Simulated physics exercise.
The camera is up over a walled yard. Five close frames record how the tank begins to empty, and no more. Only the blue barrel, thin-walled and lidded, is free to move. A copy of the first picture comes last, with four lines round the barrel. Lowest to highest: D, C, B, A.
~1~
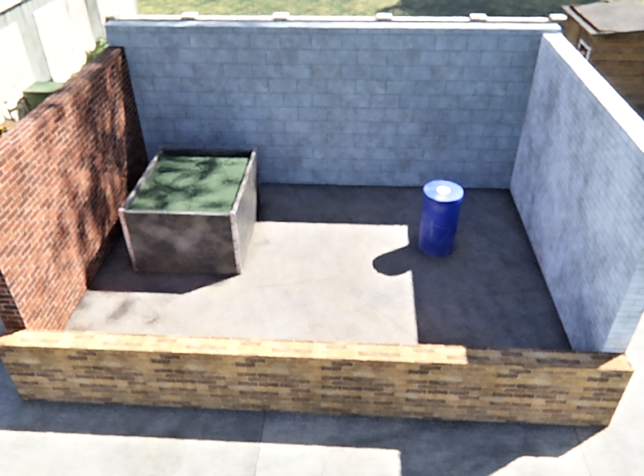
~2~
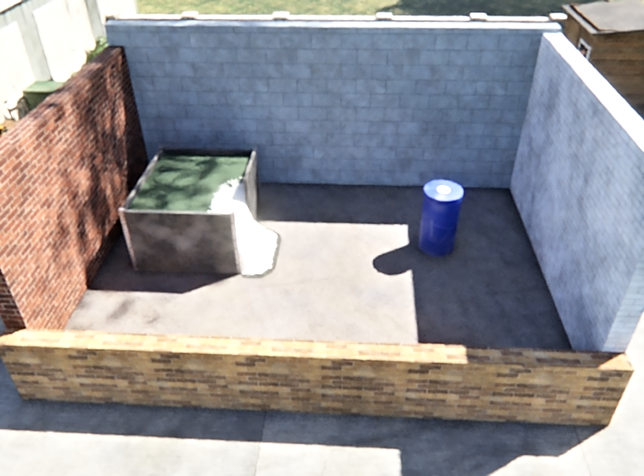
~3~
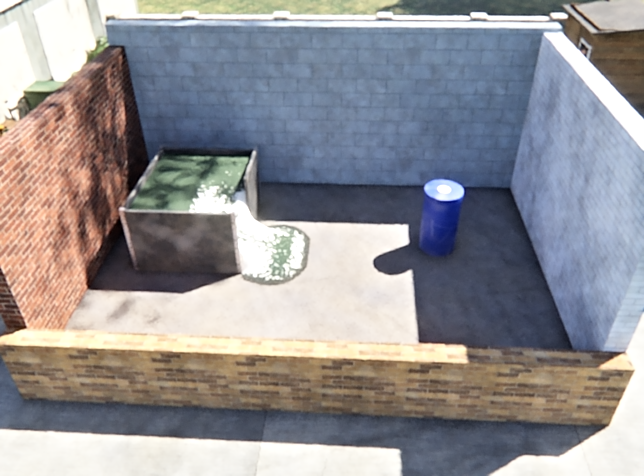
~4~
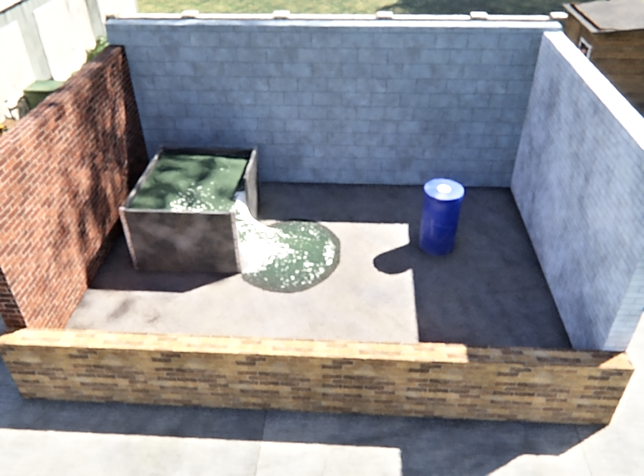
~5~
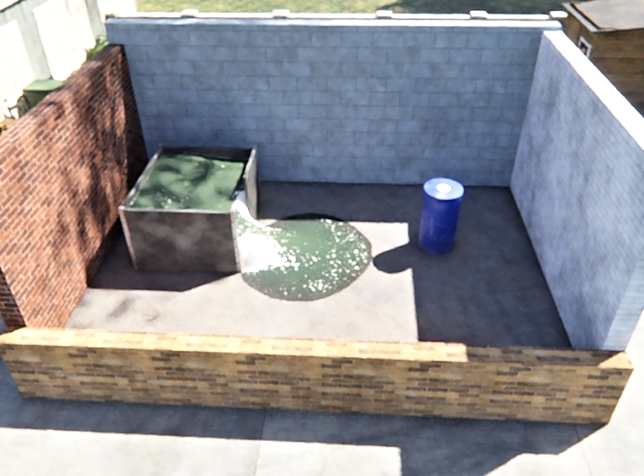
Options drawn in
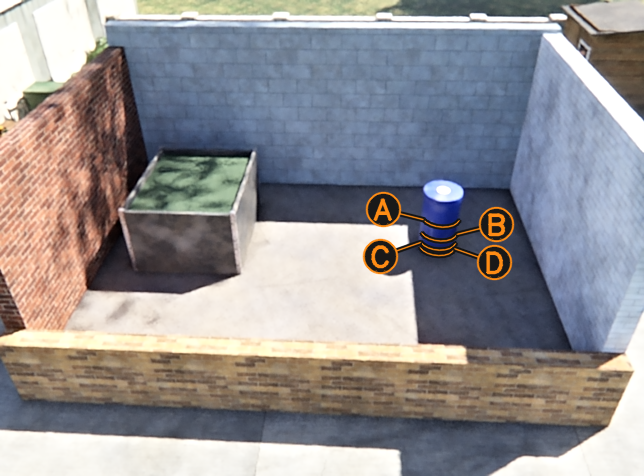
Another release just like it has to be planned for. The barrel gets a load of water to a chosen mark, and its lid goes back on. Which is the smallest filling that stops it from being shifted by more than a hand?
Take A.
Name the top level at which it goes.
It is B.
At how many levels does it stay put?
One of them.
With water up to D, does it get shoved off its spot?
Yes, that goes wrong.
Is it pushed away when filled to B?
Yes.
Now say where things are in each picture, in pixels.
Lid of the blue barrel at (443, 191); tank full, its middle at (194, 183), in the first frame.
In the second frame, 2 % of the ground wet, in view closest to the barrel at (272, 242).
In the third frame, 4 % of the ground wet, in view closest to the barrel at (303, 244).
In the fourth frame, 7 % of the ground wet, in view closest to the barrel at (334, 247).
Lid of the blue barrel at (444, 188); 11 % of the ground wet, in view closest to the barrel at (365, 250), in the fifth frame.
On the marked copy, A at (442, 227); B at (440, 241); C at (439, 250); D at (438, 255); from the bottom up D, C, B, A.
With A, it does not move.
With B, it is pushed about half its own width away.
With C, it is pushed about twice its own width away.
With D, it is pushed about twice its own width away.
